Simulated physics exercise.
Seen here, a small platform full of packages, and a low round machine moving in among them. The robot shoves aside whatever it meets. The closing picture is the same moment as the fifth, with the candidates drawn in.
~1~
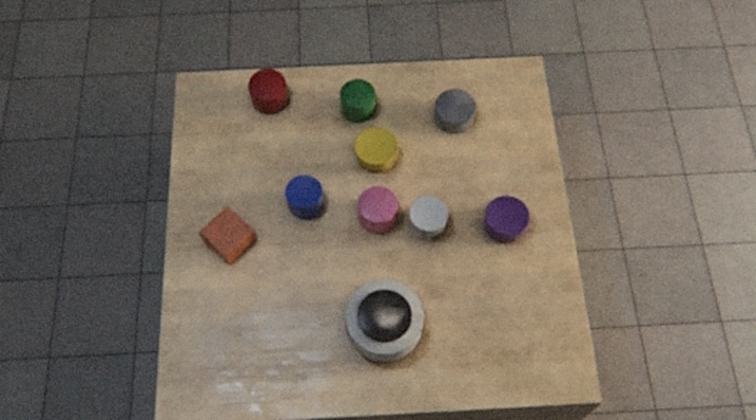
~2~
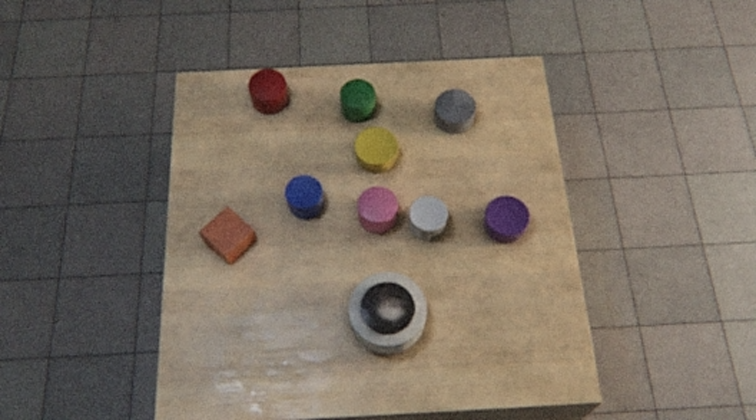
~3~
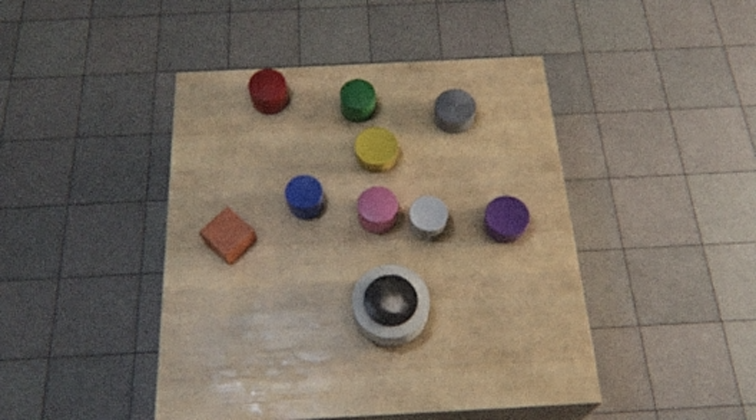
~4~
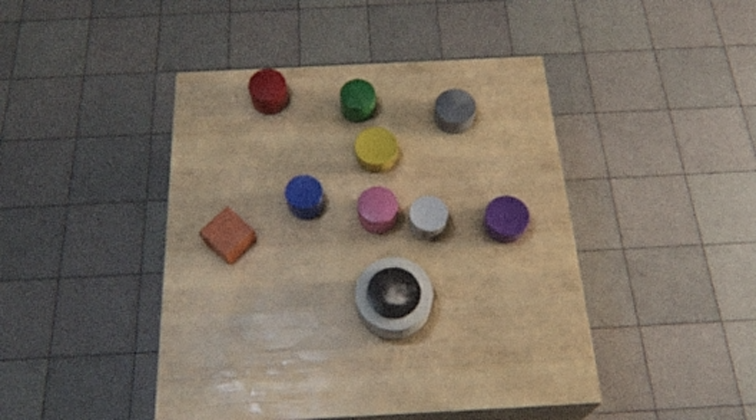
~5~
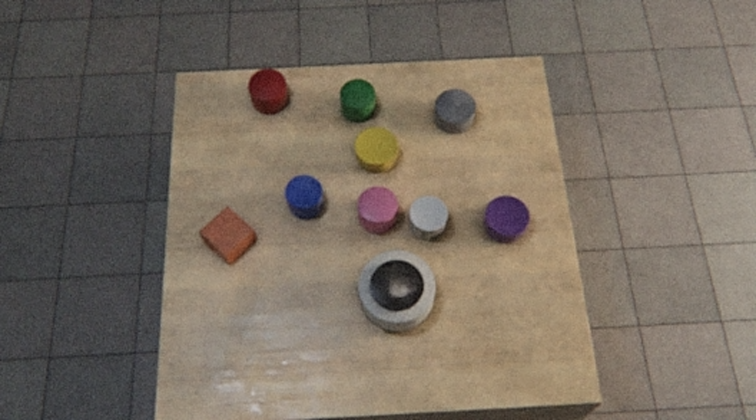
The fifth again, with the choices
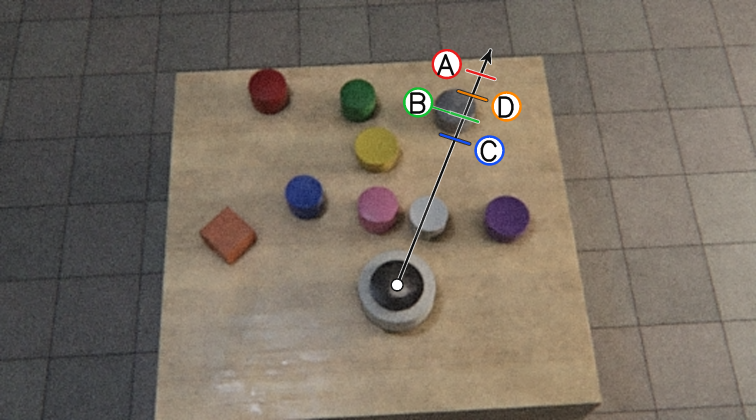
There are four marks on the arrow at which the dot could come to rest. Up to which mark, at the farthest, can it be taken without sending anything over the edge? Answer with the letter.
No farther than D.
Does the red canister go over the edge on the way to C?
By then, no.
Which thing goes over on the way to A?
The grey canister.
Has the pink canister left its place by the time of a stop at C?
Yes.
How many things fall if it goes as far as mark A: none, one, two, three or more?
One.
On the marked copy, A at (481, 75); B at (464, 117); C at (455, 139); D at (472, 96); the arrow from (397, 285) to (490, 50); the white dot at (397, 285).
With D. Early on, robot (425, 218); white pail (447, 175); pink canister (374, 200).
Further on, robot (452, 152); grey canister (457, 95); white pail (483, 118).
At the end, robot (471, 104); grey canister (458, 62); white pail (515, 85); nothing has fallen.
As for the rest, A drops the grey canister; B is safe but short; C is safe but short.
